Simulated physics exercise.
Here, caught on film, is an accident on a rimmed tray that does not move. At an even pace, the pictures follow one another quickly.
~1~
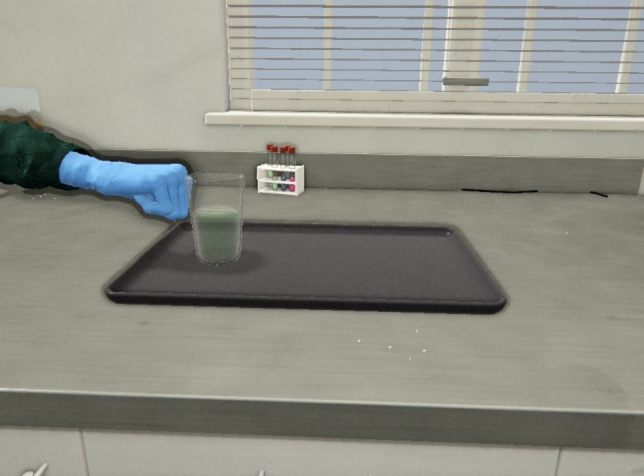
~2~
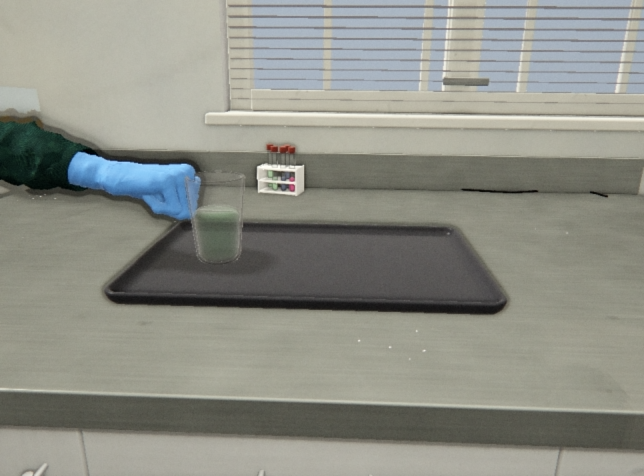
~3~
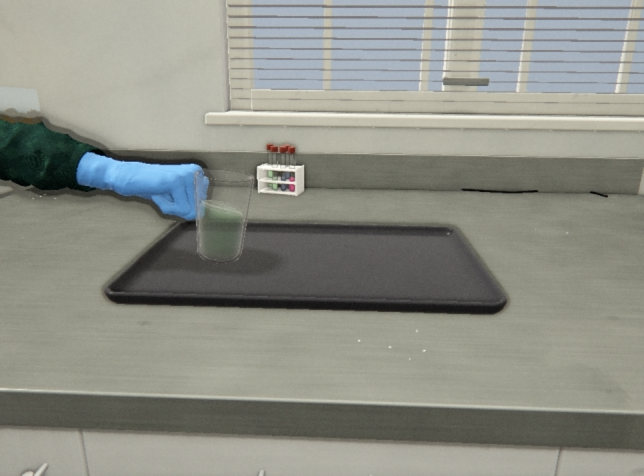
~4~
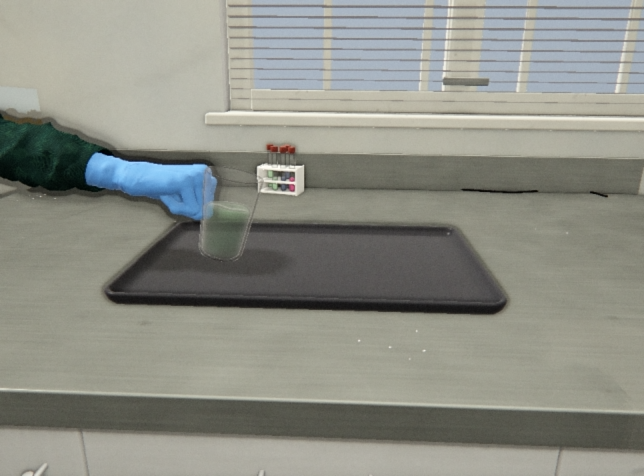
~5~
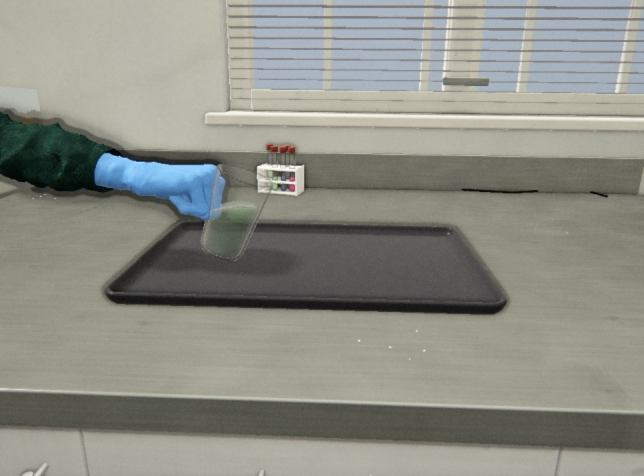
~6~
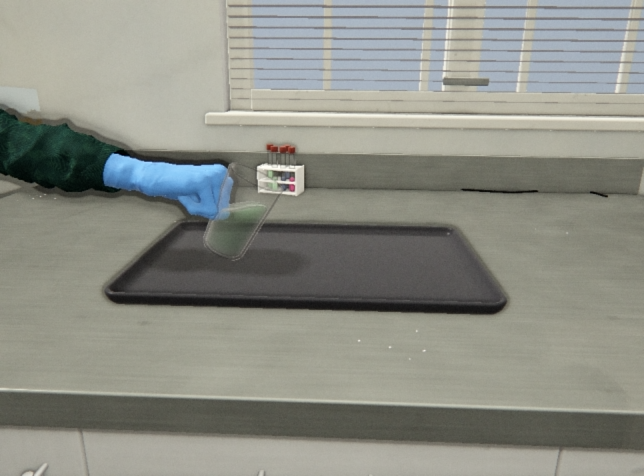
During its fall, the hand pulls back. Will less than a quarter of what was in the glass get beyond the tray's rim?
No - judging by that, over a quarter winds up outside the tray.
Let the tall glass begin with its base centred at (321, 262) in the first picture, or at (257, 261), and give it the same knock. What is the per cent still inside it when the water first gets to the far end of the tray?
First try about 90 per cent, second try about 55 per cent.
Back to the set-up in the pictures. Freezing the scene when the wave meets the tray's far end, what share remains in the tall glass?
Roughly 50 %.
A moment on, the tall glass is falling and 100 per cent is in the glass, 0 on the tray and 0 above or beyond its rim.
Next, the tall glass lies on its side and 75 per cent is in the glass, 17 on the tray and 8 above or beyond its rim.
Then the tall glass lies on its side and 40 per cent is in the glass, 56 on the tray and 5 above or beyond its rim.
Later the tall glass lies on its side and 20 per cent is in the glass, 47 on the tray and 33 above or beyond its rim.
At rest 67 per cent is held by tray and glass, 33 is off the tray.
